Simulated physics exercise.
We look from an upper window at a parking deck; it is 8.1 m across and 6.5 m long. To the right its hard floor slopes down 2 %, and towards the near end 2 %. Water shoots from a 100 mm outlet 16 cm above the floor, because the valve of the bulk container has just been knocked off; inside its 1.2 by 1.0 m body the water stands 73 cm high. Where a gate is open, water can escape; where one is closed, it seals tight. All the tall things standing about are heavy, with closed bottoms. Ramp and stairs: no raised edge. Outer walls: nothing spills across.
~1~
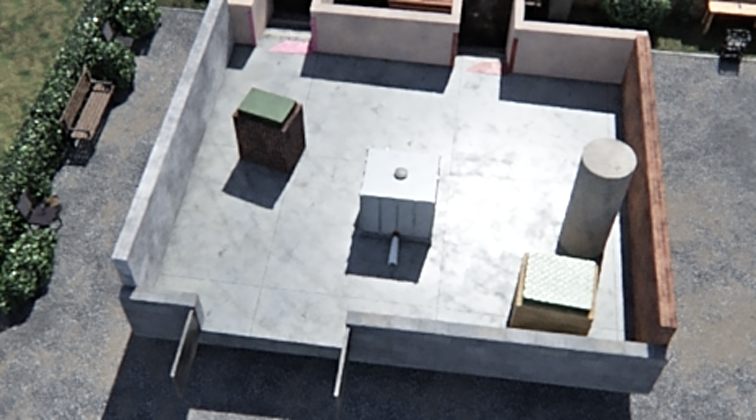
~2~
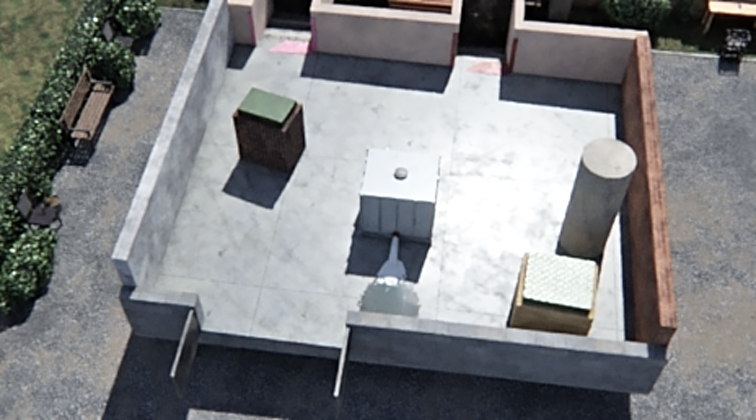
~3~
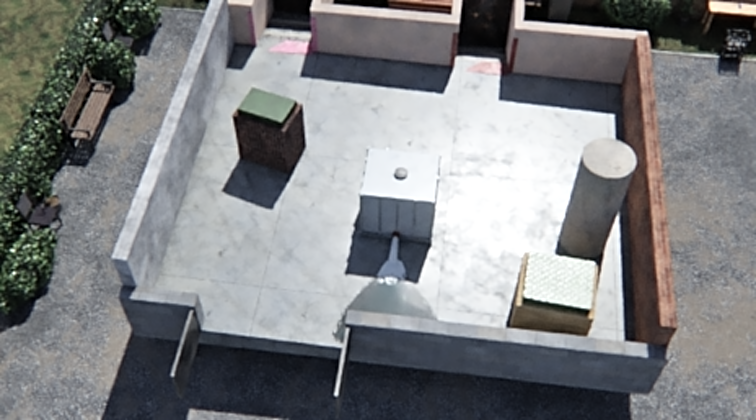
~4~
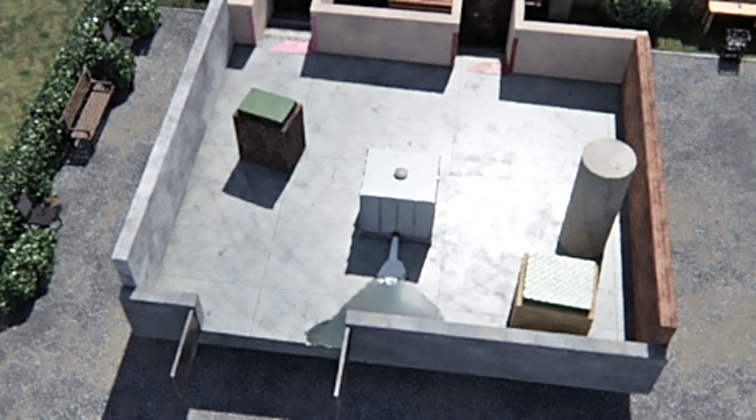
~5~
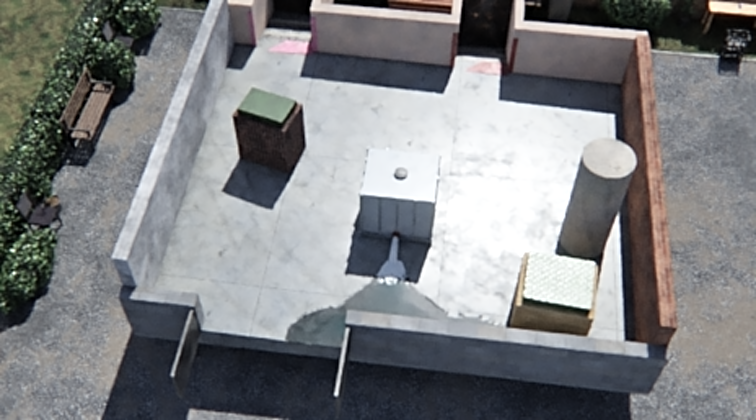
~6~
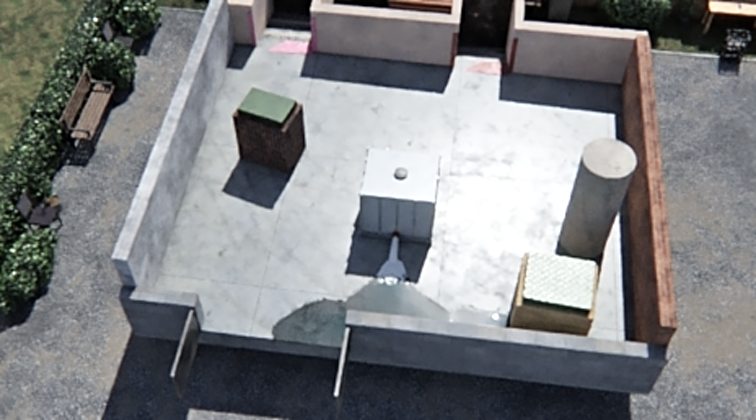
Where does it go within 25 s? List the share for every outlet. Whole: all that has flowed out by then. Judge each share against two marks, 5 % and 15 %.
Against the marks, the gate opening gets over 15 %; the stair shaft (marked red) gets less than 5 %; the down ramp (marked pink) gets under 5 %.
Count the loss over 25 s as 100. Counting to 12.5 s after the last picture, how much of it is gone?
65 %.
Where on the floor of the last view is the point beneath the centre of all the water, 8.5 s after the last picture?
Around (497, 319).
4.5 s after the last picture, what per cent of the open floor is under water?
It comes to about 15 percent wet.
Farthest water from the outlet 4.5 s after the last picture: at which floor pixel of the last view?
Around pixel (627, 370).
Then, 1.5 s after the last picture water covers 10 % of the floor and is deepest (7 cm) near (385, 330); gone so far, the gate opening 2 %, the stair shaft (marked red) 0 %, the down ramp (marked pink) 0 %.
Then, 4.5 s after the last picture water covers 15 % of the floor and is deepest (7 cm) near (627, 370); gone so far, the gate opening 6 %, the stair shaft (marked red) 0 %, the down ramp (marked pink) 0 %.
Then, 8.5 s after the last picture water covers 15 % of the floor and is deepest (8 cm) near (627, 370); gone so far, the gate opening 12 %, the stair shaft (marked red) 0 %, the down ramp (marked pink) 0 %.
Then, 12.5 s after the last picture water covers 15 % of the floor and is deepest (10 cm) near (627, 370); gone so far, the gate opening 17 %, the stair shaft (marked red) 0 %, the down ramp (marked pink) 0 %.
Then, 21.5 s after the last picture water covers 20 % of the floor and is deepest (10 cm) near (627, 370); gone so far, the gate opening 26 %, the stair shaft (marked red) 0 %, the down ramp (marked pink) 0 %.
